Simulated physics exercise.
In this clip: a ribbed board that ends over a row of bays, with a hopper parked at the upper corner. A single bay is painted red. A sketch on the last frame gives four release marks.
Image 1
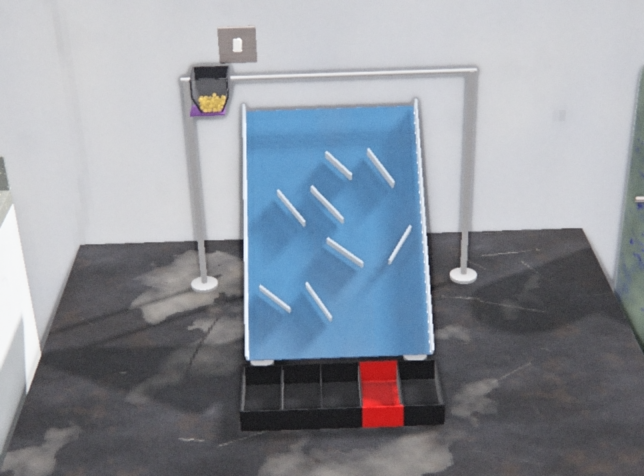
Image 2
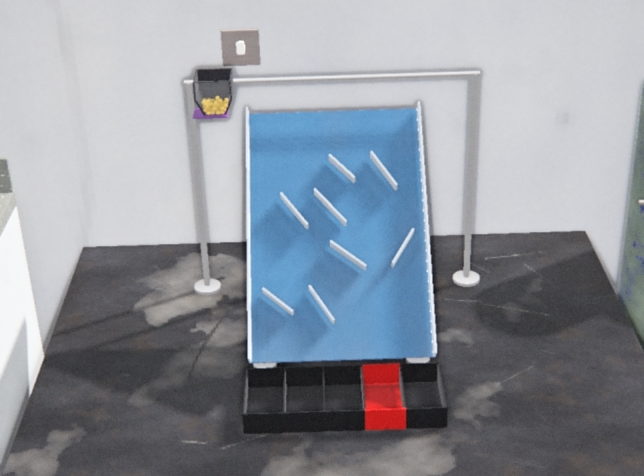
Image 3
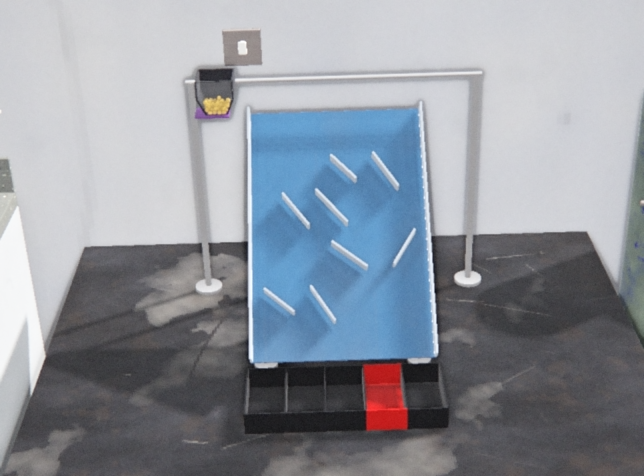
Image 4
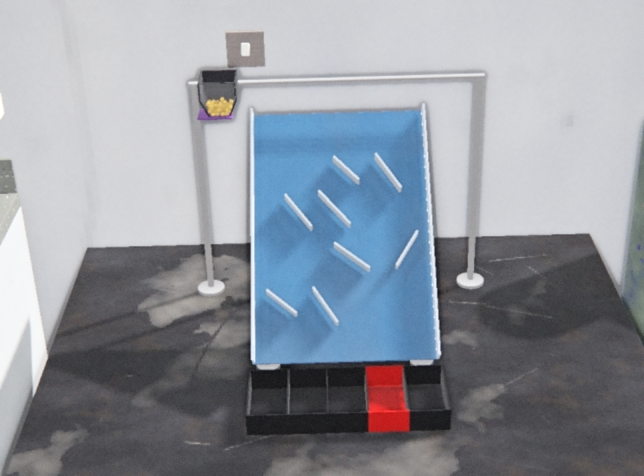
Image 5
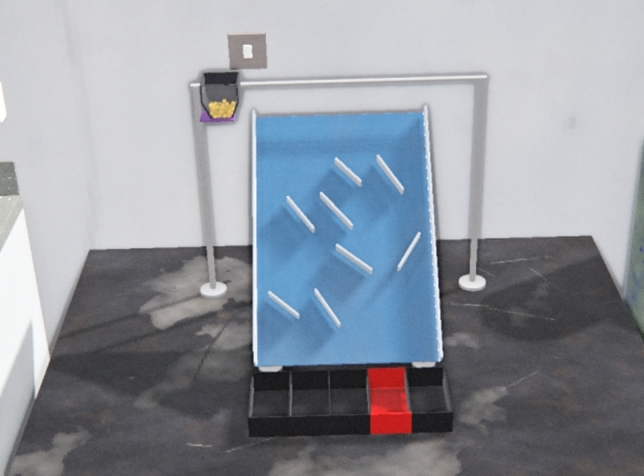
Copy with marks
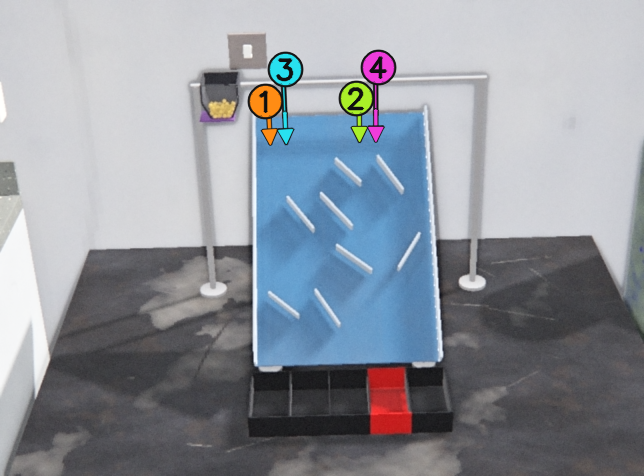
Camera drifting very slightly around a still blue ribbed board, a hopper of yellow pieces at upper left, one bay below red.
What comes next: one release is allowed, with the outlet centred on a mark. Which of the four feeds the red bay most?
The answer is mark 2.
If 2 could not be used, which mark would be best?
4.
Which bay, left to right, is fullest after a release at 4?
The fifth.
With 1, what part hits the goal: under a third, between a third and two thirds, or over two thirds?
Mark 1 gives under a third.
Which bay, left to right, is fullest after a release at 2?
It is the fourth one.
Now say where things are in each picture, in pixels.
The first picture shows hopper (212, 101), puffed corn balls, door shut.
The second picture shows ribs (329, 154) to (355, 177), (371, 151) to (397, 185), (281, 193) to (307, 224).
The third picture shows ribs (316, 189) to (348, 221), (332, 241) to (367, 266), (394, 263) to (415, 229).
The fourth picture shows ribs (266, 290) to (296, 313), (313, 287) to (338, 322).
The fifth picture shows red bay (391, 422), number 4 of 5 from the left.
On the marked copy, mark 1 meets the board at (270, 139); mark 2 meets the board at (359, 136); mark 3 meets the board at (285, 138); mark 4 meets the board at (375, 136).
If 1 is chosen, about a tenth in the red bay, the larger part in other bays, about a tenth outside the box.
If 2 is chosen, the larger part in the red bay, roughly a quarter in other bays, just a few outside the box.
If 3 is chosen, about a tenth in the red bay, the larger part in other bays.
If 4 is chosen, roughly a third in the red bay, roughly two thirds in other bays.
